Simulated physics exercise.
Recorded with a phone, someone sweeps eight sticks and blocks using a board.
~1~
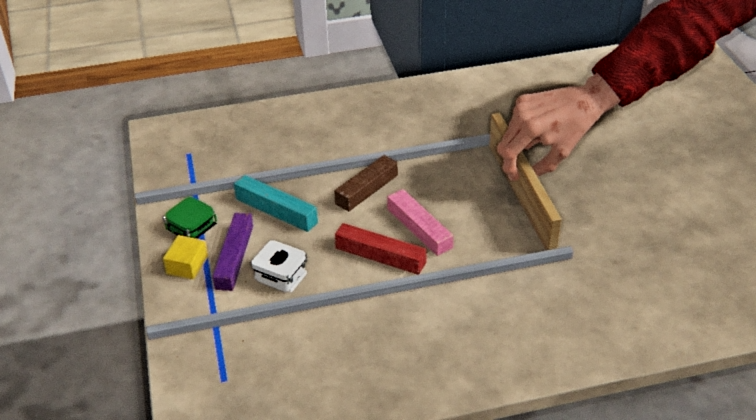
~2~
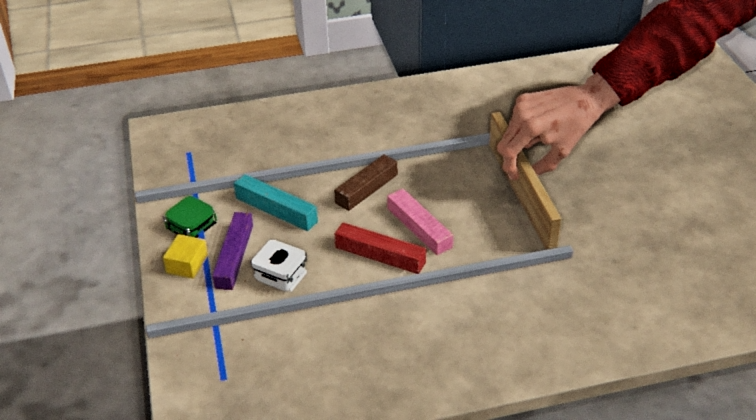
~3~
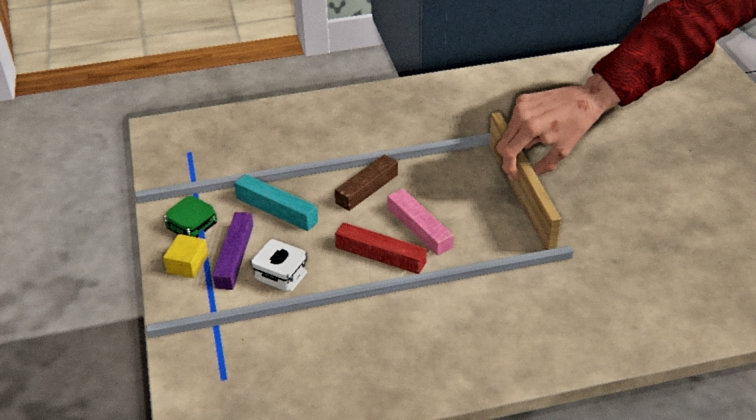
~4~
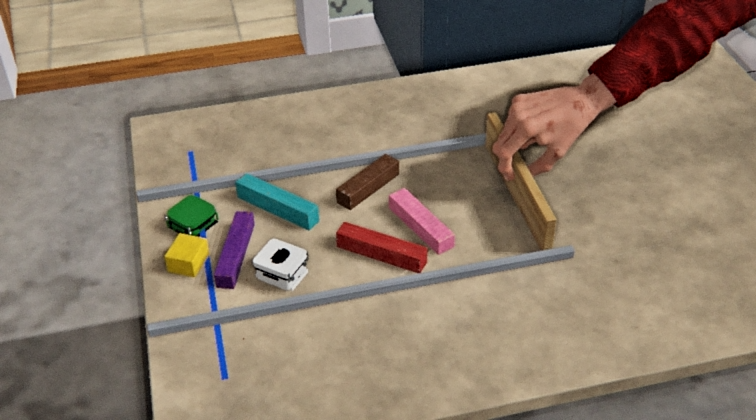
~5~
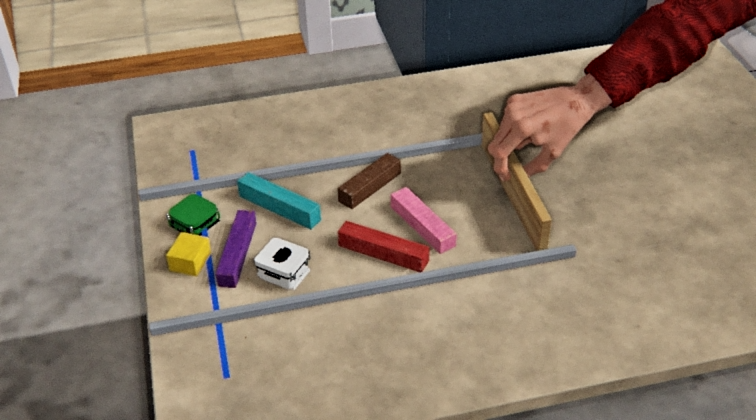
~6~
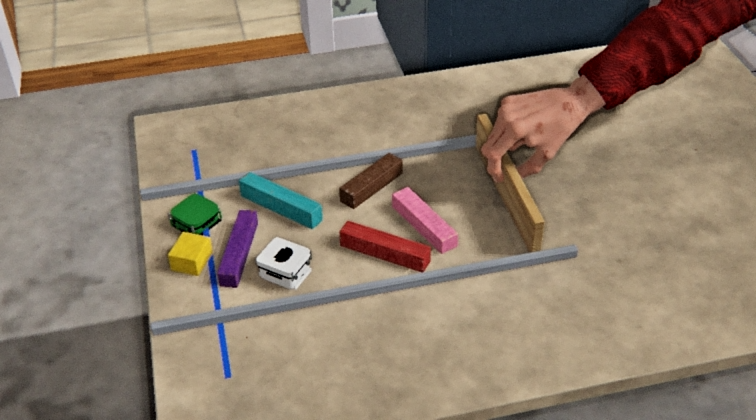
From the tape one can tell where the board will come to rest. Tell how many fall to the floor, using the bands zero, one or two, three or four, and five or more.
Falls come to a total of three or four.
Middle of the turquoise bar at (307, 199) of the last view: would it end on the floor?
It simply keeps its place on top.
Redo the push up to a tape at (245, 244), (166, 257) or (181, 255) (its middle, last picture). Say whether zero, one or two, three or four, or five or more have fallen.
Counts as listed: Either one or two / more than four / five or more.
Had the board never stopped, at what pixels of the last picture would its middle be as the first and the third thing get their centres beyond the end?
Earlier crossing: About (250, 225); later crossing: About (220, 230).
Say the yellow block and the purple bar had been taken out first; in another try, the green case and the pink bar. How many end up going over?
1 and 1.
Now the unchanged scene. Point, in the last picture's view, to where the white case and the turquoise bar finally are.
Result: One at about (151, 299), the other at about (157, 221).
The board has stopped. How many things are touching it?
The number is 2.
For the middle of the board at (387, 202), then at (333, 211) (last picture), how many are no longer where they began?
Note: First position 3; second position 5.
Early on, none off yet; yellow block at rest near (191, 254); green case at rest near (196, 217); purple bar at rest near (238, 248).
A while later, none off yet; yellow block travelled about its own width near (147, 257); green case travelled about its own width near (169, 210); purple bar travelled about its own width near (173, 254).
Finally, the number that fall off is three or four; lost, purple bar, green case and yellow block.
